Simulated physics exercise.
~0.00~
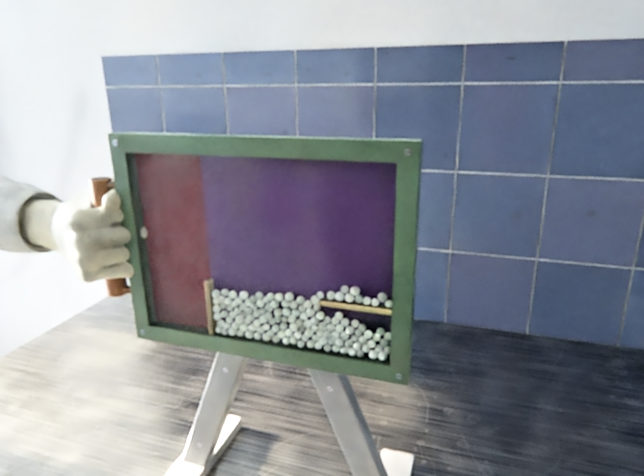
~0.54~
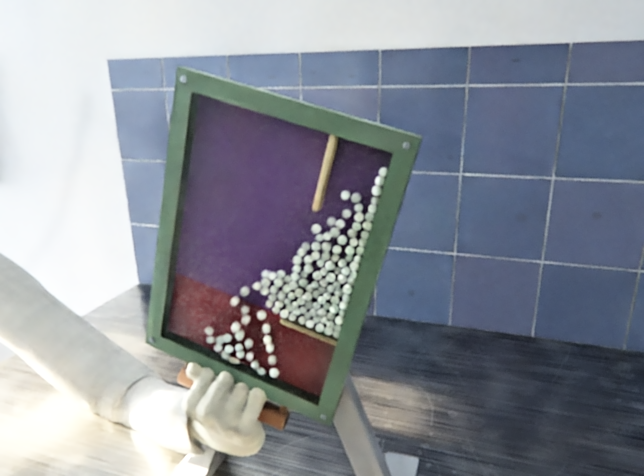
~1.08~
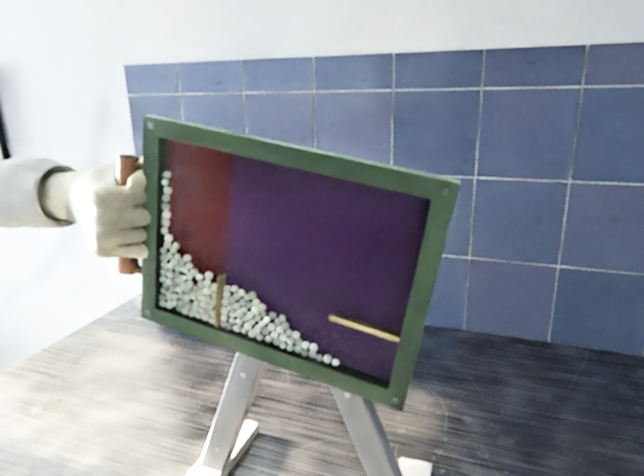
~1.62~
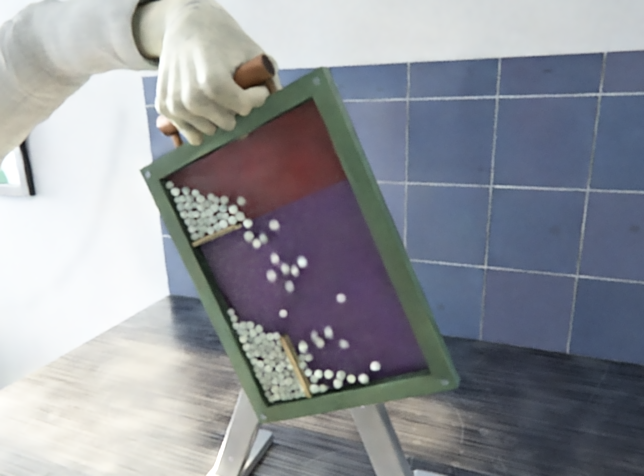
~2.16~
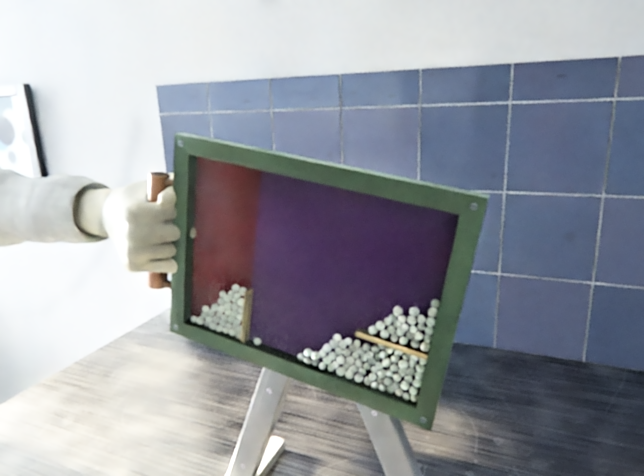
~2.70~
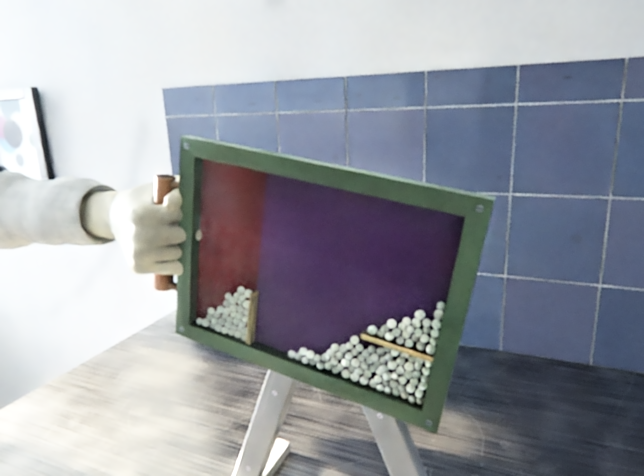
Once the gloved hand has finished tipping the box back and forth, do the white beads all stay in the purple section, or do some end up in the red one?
Some end up in the red one. A smaller heap rests there behind the little divider, while most of the beads lie in the purple section.
